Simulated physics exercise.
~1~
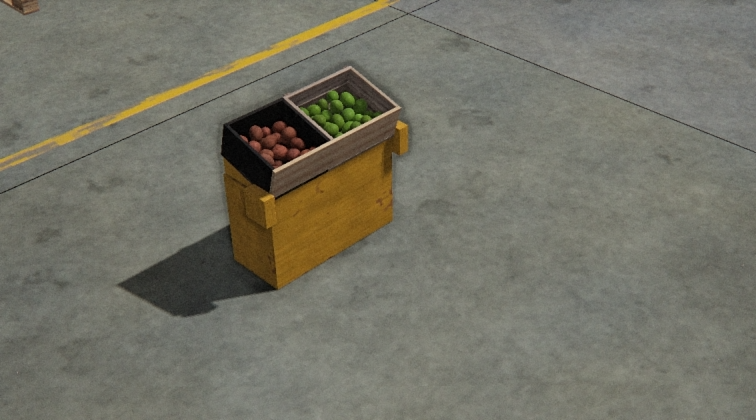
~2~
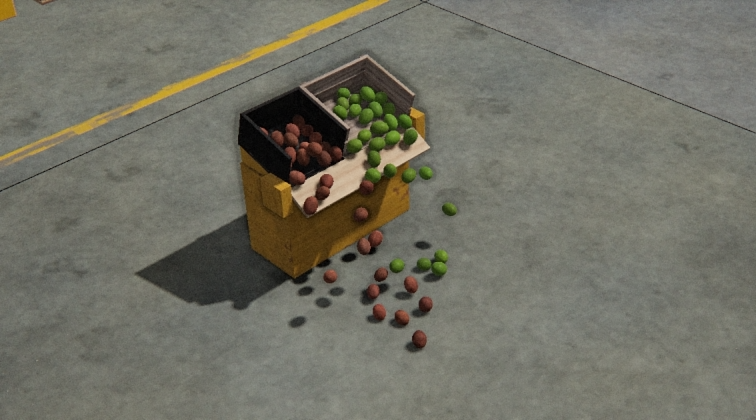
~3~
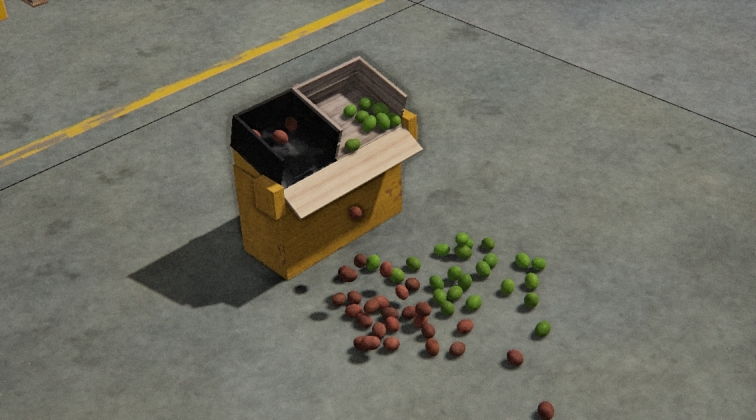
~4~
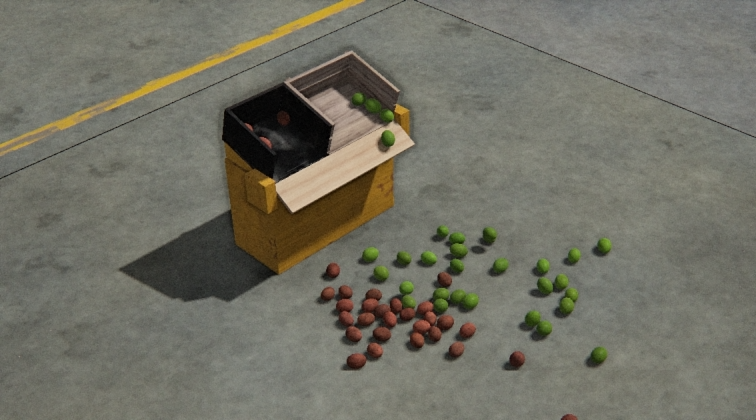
A yellow-orange stand holds two open chutes side by side on a grey concrete floor, seen from above by a slightly swaying camera, with a yellow line running behind it. The black chute on the left is filled with red potatoes, and the pale wooden one on the right with green limes. The front flap swings down, and potatoes and limes tumble over it together. They drop to the floor and scatter forward and to the right, the limes mostly farther right. By the end most lie spread on the concrete, while a few of each remain in the chutes above the lowered flap.
